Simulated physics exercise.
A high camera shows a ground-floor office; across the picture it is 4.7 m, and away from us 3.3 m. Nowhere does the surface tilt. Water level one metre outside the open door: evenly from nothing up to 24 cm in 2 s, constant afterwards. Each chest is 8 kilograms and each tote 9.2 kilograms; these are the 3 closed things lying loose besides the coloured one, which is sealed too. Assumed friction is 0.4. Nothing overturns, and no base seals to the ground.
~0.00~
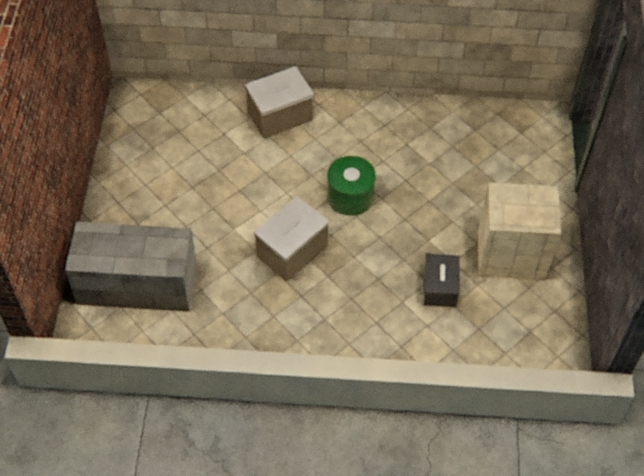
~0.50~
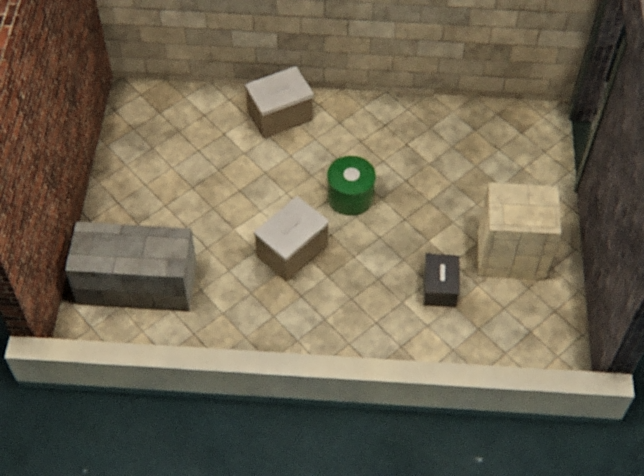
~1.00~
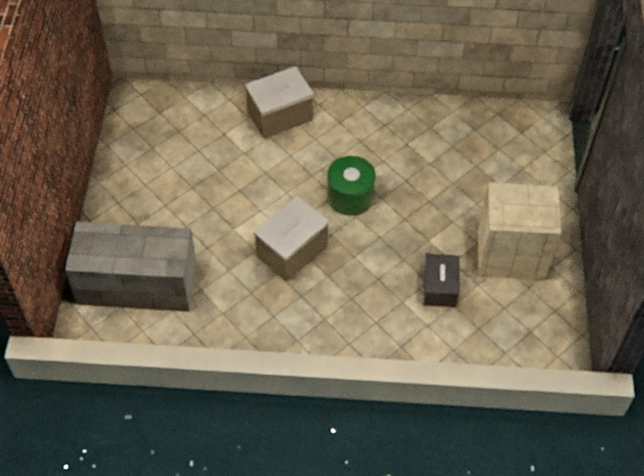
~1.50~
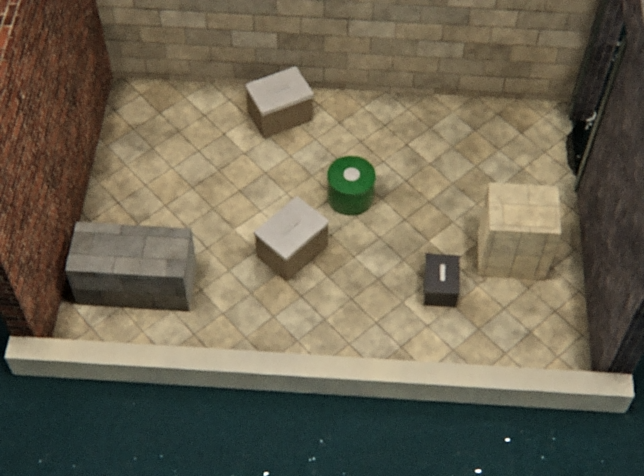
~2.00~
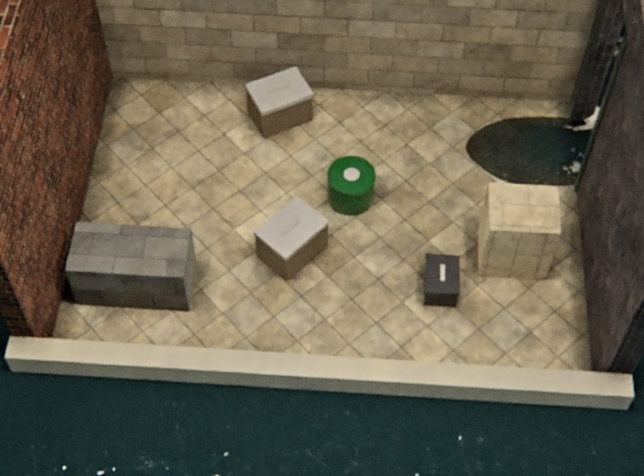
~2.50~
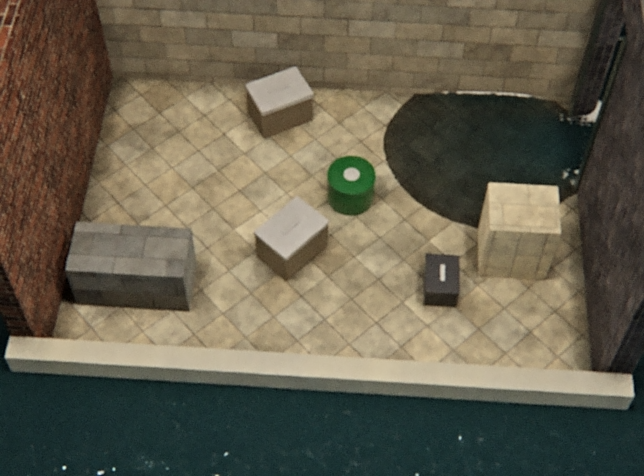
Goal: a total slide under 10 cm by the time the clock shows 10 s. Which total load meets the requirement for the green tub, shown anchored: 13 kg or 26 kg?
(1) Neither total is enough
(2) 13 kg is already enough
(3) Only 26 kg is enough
The answer is 3.
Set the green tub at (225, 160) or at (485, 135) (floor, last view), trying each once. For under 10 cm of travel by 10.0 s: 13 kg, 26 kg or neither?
Taking the two spots in turn, only the heavier keeps it, then neither keeps it.
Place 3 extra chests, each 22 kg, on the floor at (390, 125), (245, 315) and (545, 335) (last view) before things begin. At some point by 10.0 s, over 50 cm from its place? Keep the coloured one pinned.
In the order given, beyond the mark, then within the mark, and last within the mark.
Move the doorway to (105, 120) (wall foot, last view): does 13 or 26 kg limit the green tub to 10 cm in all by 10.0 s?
Then only the larger load is enough.
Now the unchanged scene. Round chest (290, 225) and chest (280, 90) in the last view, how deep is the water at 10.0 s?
Depth approx. 9 cm / 10 cm.
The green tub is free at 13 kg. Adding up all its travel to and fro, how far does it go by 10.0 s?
About 80 cm altogether.
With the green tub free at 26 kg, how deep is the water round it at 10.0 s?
About 10 cm.
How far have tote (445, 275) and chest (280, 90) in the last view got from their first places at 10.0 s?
0 cm and 150 cm respectively.
After 3.5 s the green tub would be 7 cm from its start with 13 kg and 0 cm from its start with 26 kg; 5 cm of water round it then.
After 4.5 s the green tub would be 29 cm from its start with 13 kg and 0 cm from its start with 26 kg; 4 cm of water round it then.
After 7.0 s the green tub would be 38 cm from its start with 13 kg and 0 cm from its start with 26 kg; 6 cm of water round it then.
After 10.0 s the green tub would be 63 cm from its start with 13 kg and 1 cm from its start with 26 kg; 10 cm of water round it then.
